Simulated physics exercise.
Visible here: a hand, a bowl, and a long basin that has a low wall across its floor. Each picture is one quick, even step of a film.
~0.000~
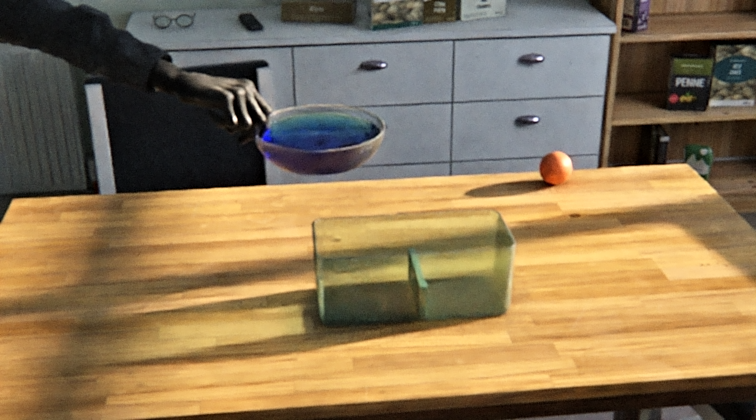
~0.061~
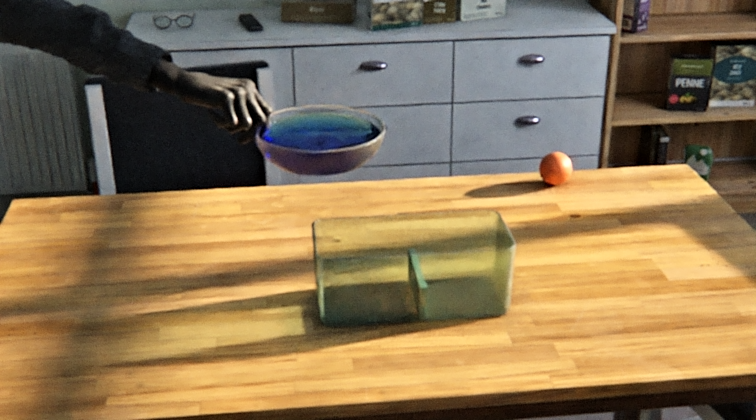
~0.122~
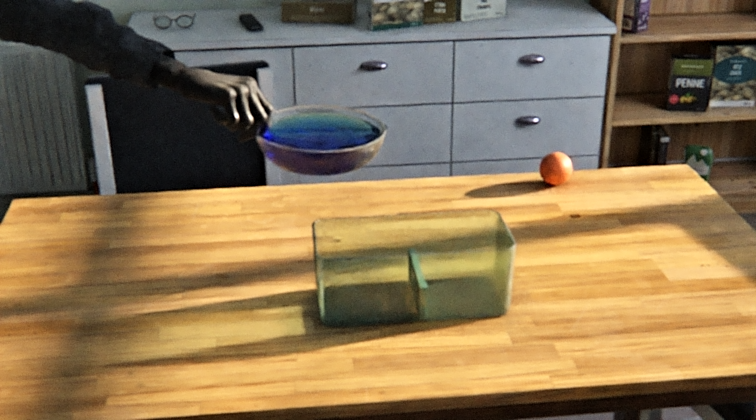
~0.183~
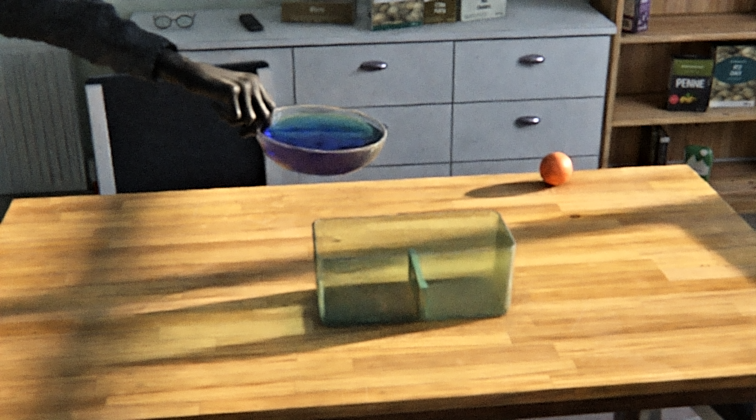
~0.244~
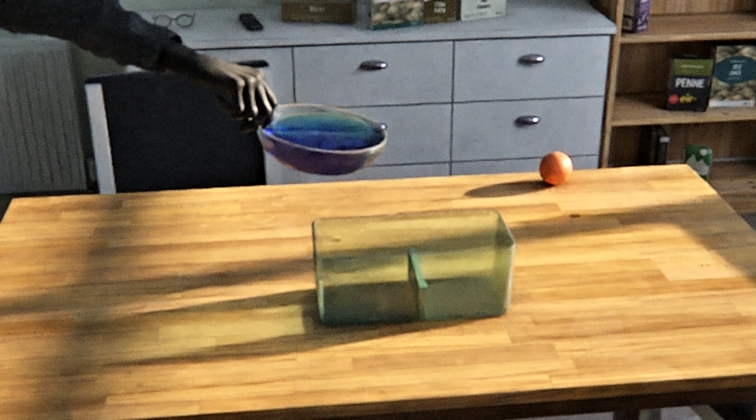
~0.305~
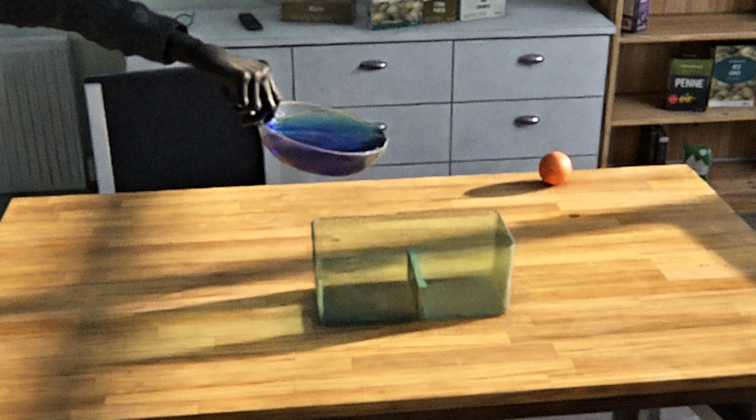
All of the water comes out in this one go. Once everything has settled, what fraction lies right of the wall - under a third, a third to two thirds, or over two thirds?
A third to two thirds lies right of the wall.
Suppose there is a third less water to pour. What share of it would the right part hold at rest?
Roughly 50 %.
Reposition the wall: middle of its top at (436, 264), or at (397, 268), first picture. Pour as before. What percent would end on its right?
The first position gives around 30 percent, the second around 75 percent.
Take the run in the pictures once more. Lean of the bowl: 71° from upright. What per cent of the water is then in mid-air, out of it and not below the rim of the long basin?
Around 35 in a hundred.
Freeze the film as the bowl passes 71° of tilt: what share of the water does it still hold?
It works out to close to 10 percent.
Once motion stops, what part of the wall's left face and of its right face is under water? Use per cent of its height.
On the left it's around 30 per cent; on the right, 60 per cent.
A moment on, the bowl is tipped part way and 12 per cent is still to pour, 4 is left of the wall and 43 right of it.
Next, the bowl is tipped right over and 0 per cent is still to pour, 33 is left of the wall and 57 right of it.
Then the bowl is tipped right over and 0 per cent is still to pour, 33 is left of the wall and 57 right of it.
Later the bowl is tipped right over and 0 per cent is still to pour, 33 is left of the wall and 57 right of it.
At rest 33 per cent lies left of the wall, 57 right of it and 10 outside.
